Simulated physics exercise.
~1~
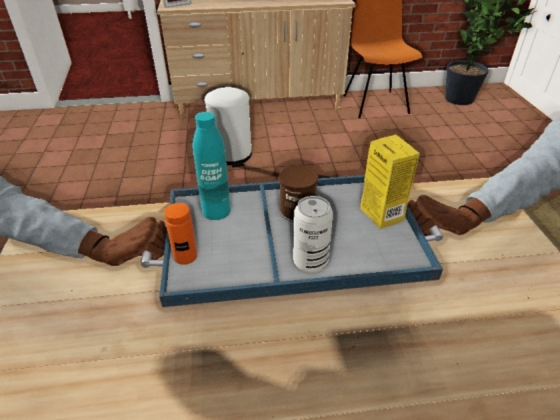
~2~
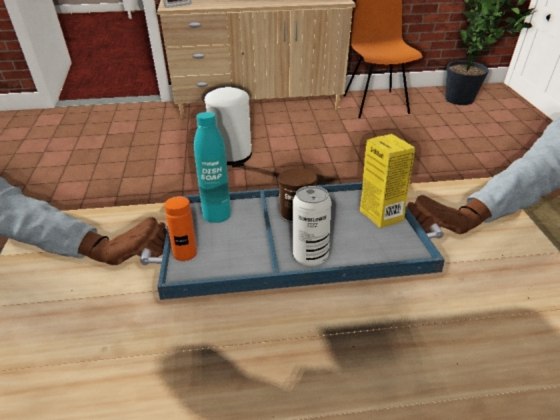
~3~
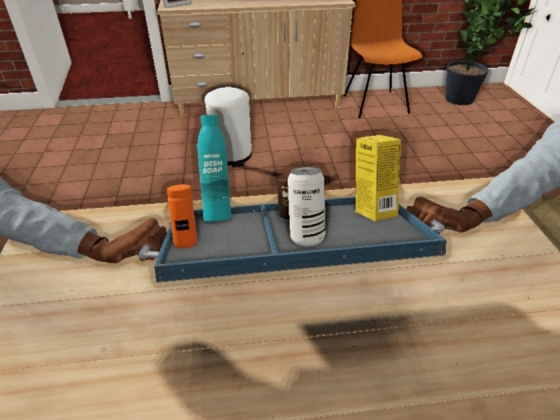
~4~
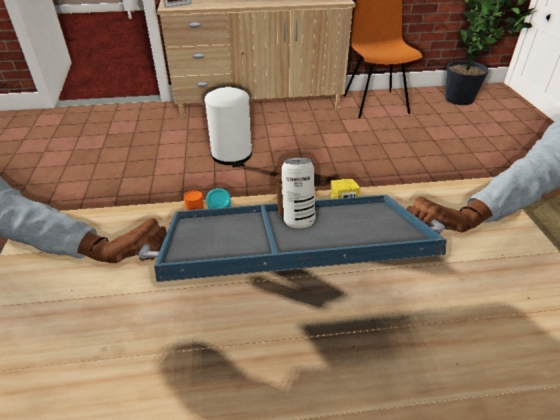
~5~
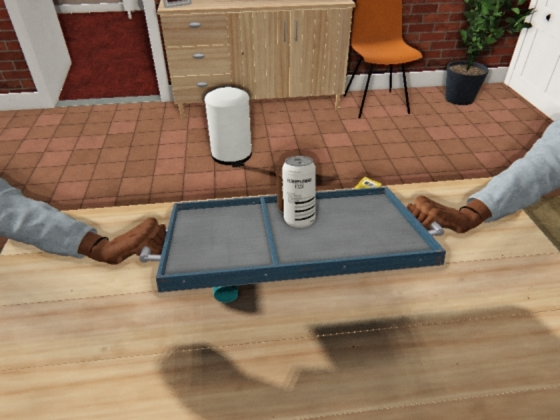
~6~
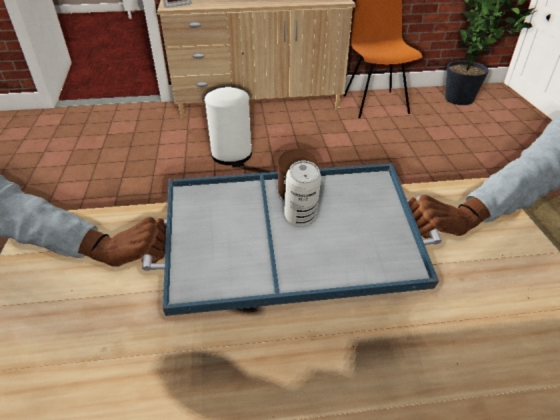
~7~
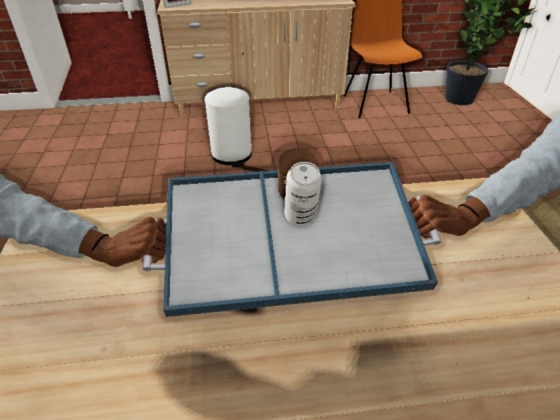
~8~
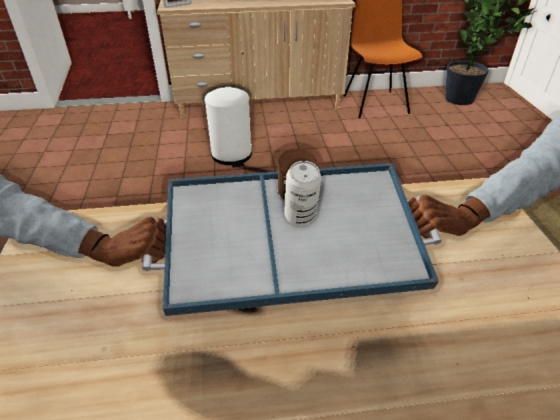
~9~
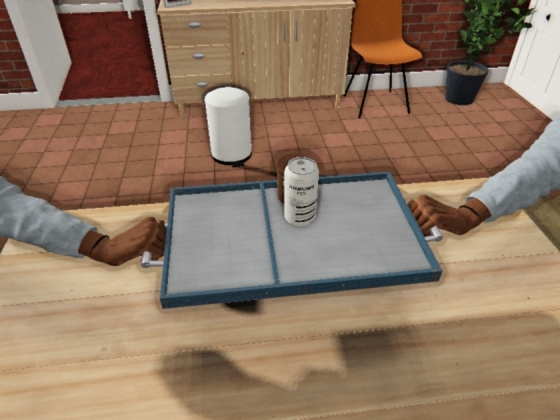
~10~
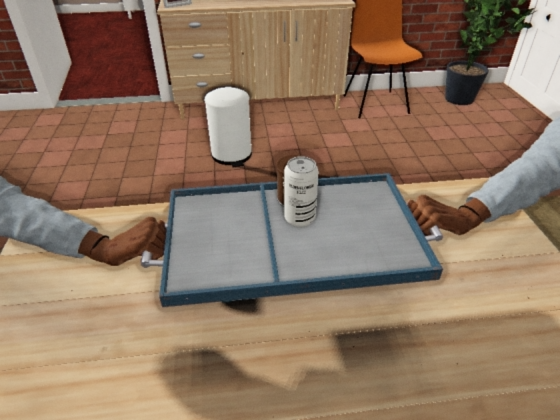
Two hands tilt a tray, three items fall off, and the white can stays upright.
